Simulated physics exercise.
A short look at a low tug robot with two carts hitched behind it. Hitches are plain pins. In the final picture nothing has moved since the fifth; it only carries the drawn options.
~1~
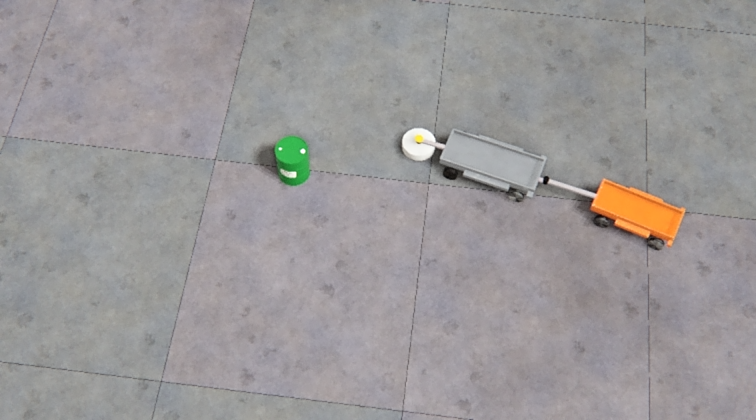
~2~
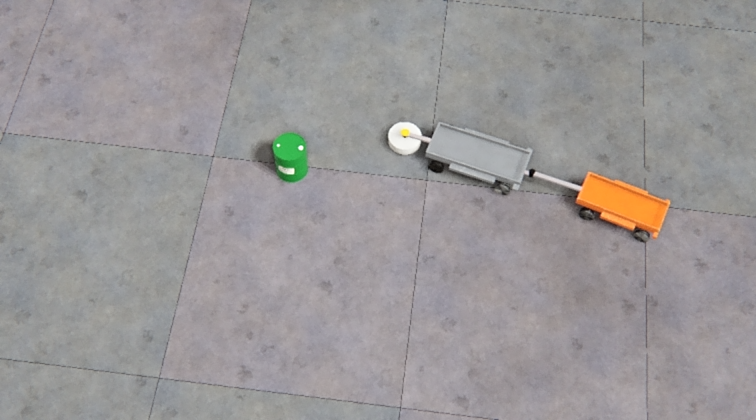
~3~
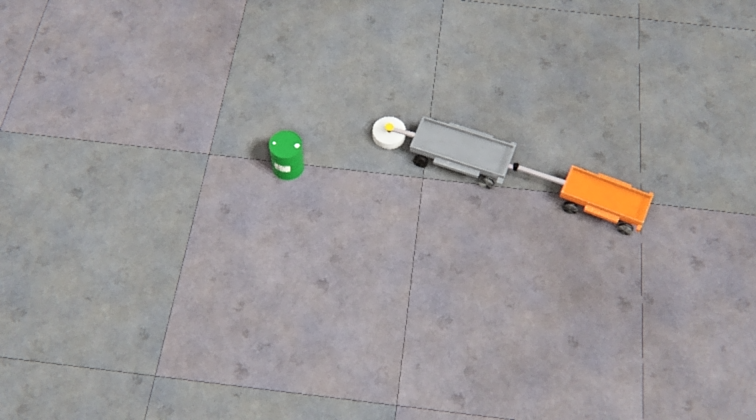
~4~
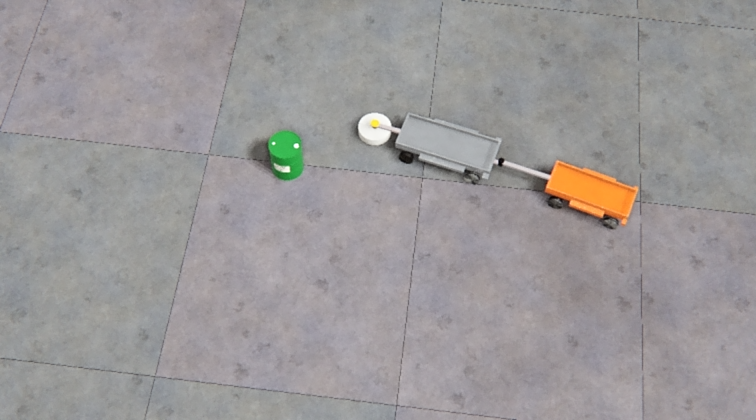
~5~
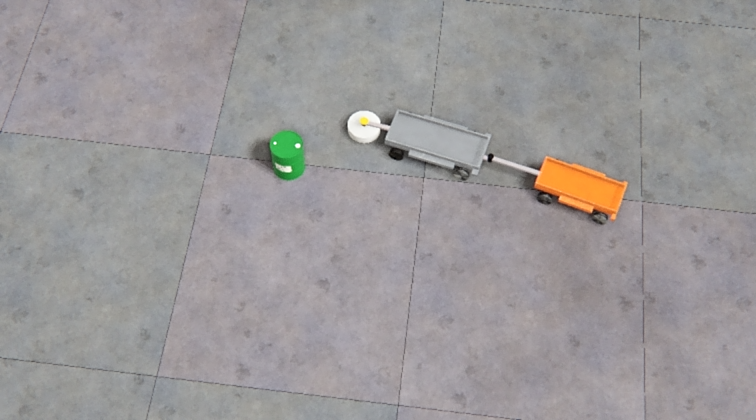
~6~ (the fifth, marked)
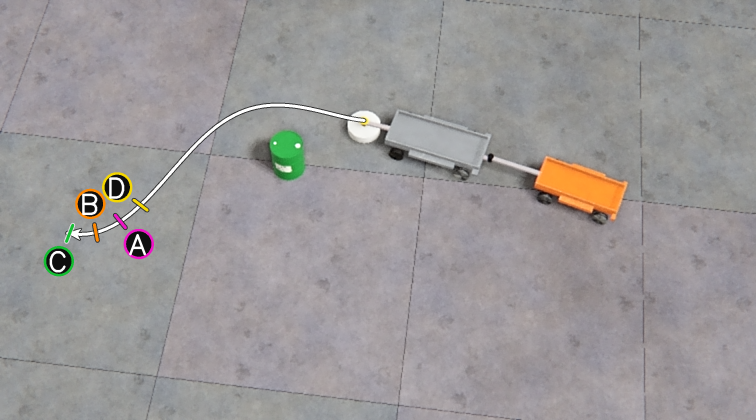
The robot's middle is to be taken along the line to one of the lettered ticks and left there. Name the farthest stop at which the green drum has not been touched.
D is the last safe stop.
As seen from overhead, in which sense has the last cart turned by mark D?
For that mark, anticlockwise.
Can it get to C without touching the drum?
No.
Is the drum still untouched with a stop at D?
For that mark, yes.
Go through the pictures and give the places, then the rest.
Robot (419, 143); grey cart (493, 161); orange cart (637, 211), in the first frame.
Robot (405, 137); grey cart (478, 154); orange cart (623, 203); green drum (292, 169), in the second frame.
Robot (389, 132); grey cart (463, 148); orange cart (606, 196); green drum (288, 167), in the third frame.
Robot (375, 128); grey cart (448, 144); orange cart (591, 191); green drum (288, 167), in the fourth frame.
Robot (364, 126); grey cart (437, 141); orange cart (580, 186); green drum (289, 167), in the fifth frame.
On the copy, A at (120, 221); B at (96, 233); C at (70, 233); D at (141, 205); the route from (364, 120) via (205, 136) to (68, 233).
On D. First, robot (274, 110), last cart (488, 157).
Then, robot (195, 152), last cart (408, 135).
Finally, robot (142, 210), last cart (341, 127); nothing has been touched.
By contrast, A is too far, the drum has been hit; B is too far, the drum has been hit; C is too far, the drum has been hit.
